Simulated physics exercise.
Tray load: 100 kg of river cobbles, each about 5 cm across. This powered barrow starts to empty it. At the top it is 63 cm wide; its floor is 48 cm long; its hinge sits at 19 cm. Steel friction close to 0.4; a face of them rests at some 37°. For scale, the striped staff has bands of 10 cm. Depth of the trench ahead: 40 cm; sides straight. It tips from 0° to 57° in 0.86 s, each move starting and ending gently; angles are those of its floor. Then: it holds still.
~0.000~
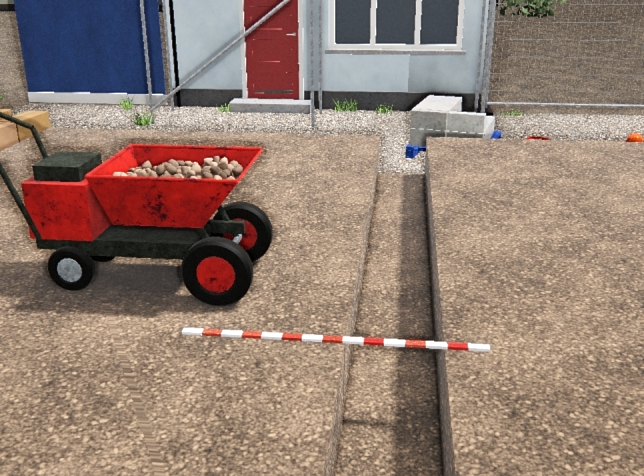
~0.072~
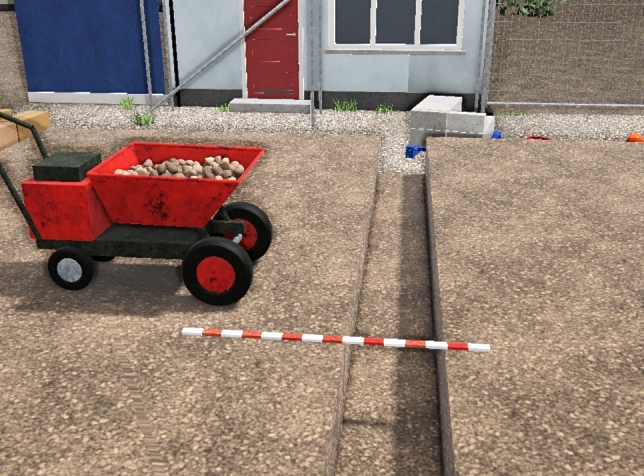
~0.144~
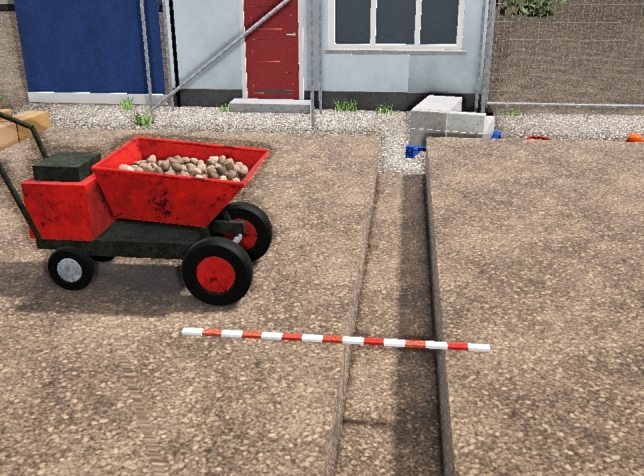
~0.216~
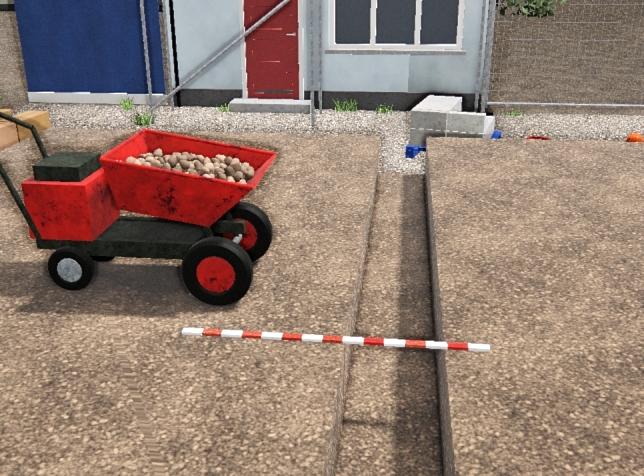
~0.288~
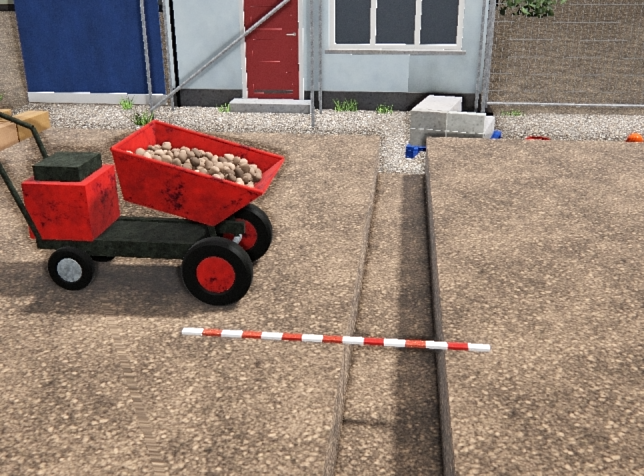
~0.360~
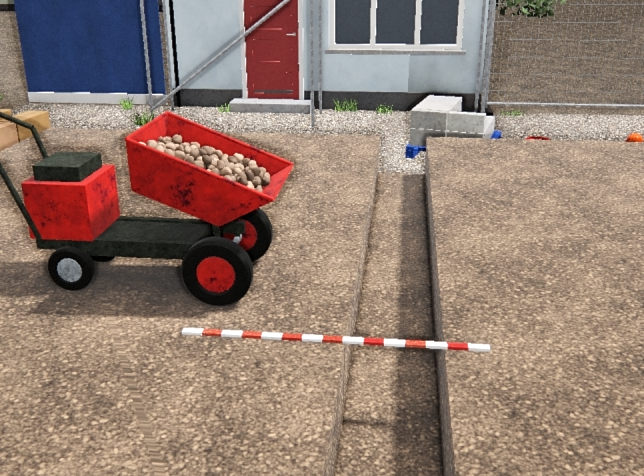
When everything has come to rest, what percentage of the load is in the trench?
About 45 per cent.
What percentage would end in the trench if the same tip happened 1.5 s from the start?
That works out at about 40 in a hundred.
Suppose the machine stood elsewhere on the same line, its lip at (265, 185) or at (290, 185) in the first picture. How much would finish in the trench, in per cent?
Near 65 then near 65 percent.
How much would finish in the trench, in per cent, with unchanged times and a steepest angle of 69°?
In that case some 90 per cent.
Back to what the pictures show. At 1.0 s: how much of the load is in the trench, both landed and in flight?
At that moment: Approx. 0 %.
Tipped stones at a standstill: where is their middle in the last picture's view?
At about pixel (384, 344) in the last view.
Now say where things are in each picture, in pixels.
In the first frame, lip at (237, 182), floor tilted 0°, highest stones at (201, 165).
In the second frame, the tray is at 1°, its lip at (239, 182); the top of the load is at (202, 164); the stones move at 0.2 m/s on average.
In the third frame, lip at (245, 184), floor tilted 4°, highest stones at (192, 163); the stones move at 0.5 m/s on average.
In the fourth frame, the tray is at 9°, its lip at (253, 188); the top of the load is at (165, 159); the stones move at 0.6 m/s on average.
In the fifth frame, the tray is at 15°, its lip at (263, 193); the top of the load is at (166, 153); the stones move at 0.8 m/s on average.
In the sixth frame, lip at (273, 200), floor tilted 22°, highest stones at (167, 143); the stones move at 0.8 m/s on average.
After 0.6 s the floor is at 48°; 100 % in the tray; the foremost stones are at (293, 208).
After 1.0 s the floor is at 57°; 89 % in the tray, 10 % short of the trench, 1 % in the trench; the foremost stones are at (353, 251).
After 1.3 s the floor is at 57°; 58 % in the tray, 15 % short of the trench, 28 % in the trench; the foremost stones are at (429, 372).
After 3.3 s the floor is at 57°; 36 % in the tray, 19 % short of the trench, 45 % in the trench; the foremost stones are at (432, 345).
